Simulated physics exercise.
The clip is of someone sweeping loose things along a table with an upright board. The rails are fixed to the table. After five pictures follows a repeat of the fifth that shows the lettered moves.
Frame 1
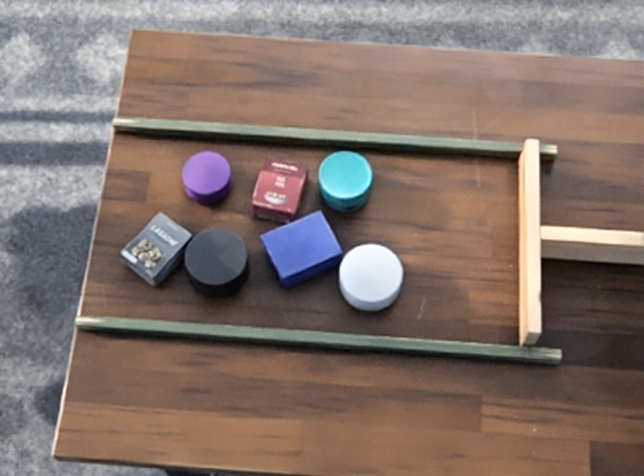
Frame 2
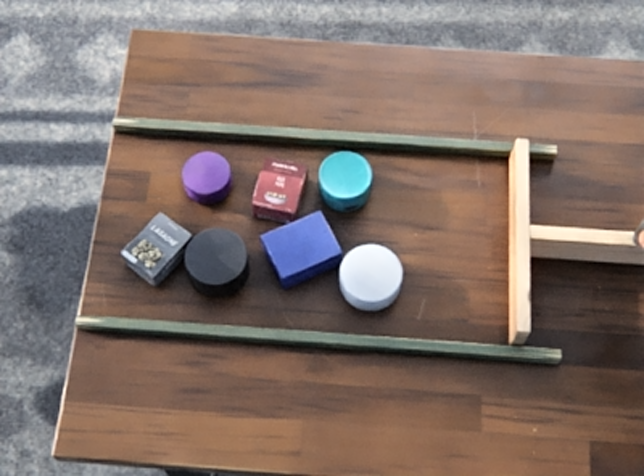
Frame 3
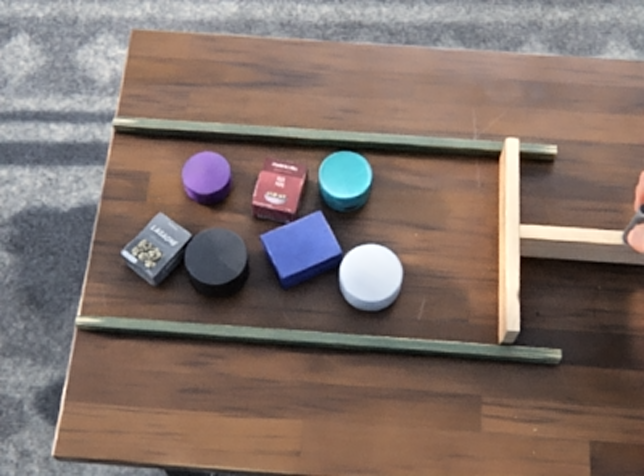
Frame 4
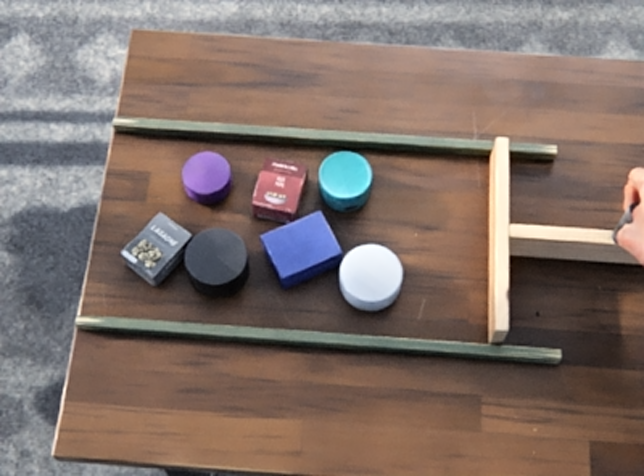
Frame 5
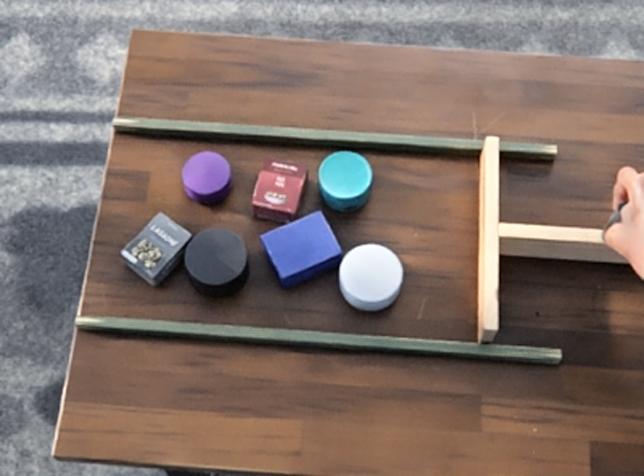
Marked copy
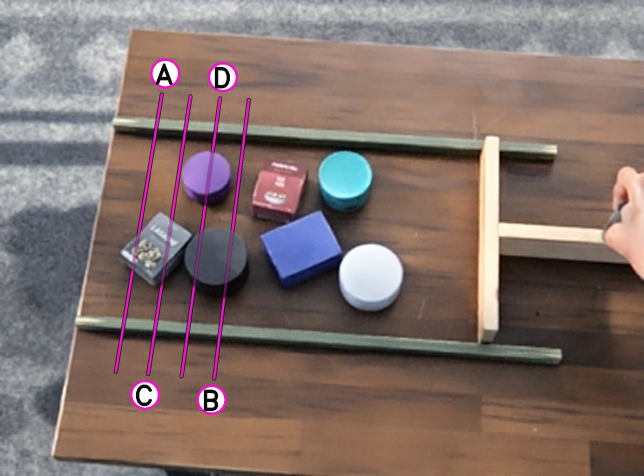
Wooden T-shaped pusher sliding slowly left between two green rails, a hand on its handle, while seven small objects sit still.
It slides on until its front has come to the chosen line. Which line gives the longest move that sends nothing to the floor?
It should halt at B.
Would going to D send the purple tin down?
Yes.
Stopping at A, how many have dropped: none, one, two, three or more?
By then, three or more.
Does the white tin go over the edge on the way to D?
No.
On the marked copy, A at (140, 224); B at (233, 231); C at (171, 226); D at (202, 229).
With B. Early on, board (399, 223); white tin (357, 277); grey packet (158, 250).
Further on, board (305, 216); purple tin (185, 178); black tin (206, 261).
At the end, board (235, 211); grey packet (105, 228); purple tin (121, 180); nothing has fallen.
As for the rest, A drops the purple tin, grey packet, black tin and red packet; C drops the purple tin and grey packet; D drops the purple tin and grey packet.
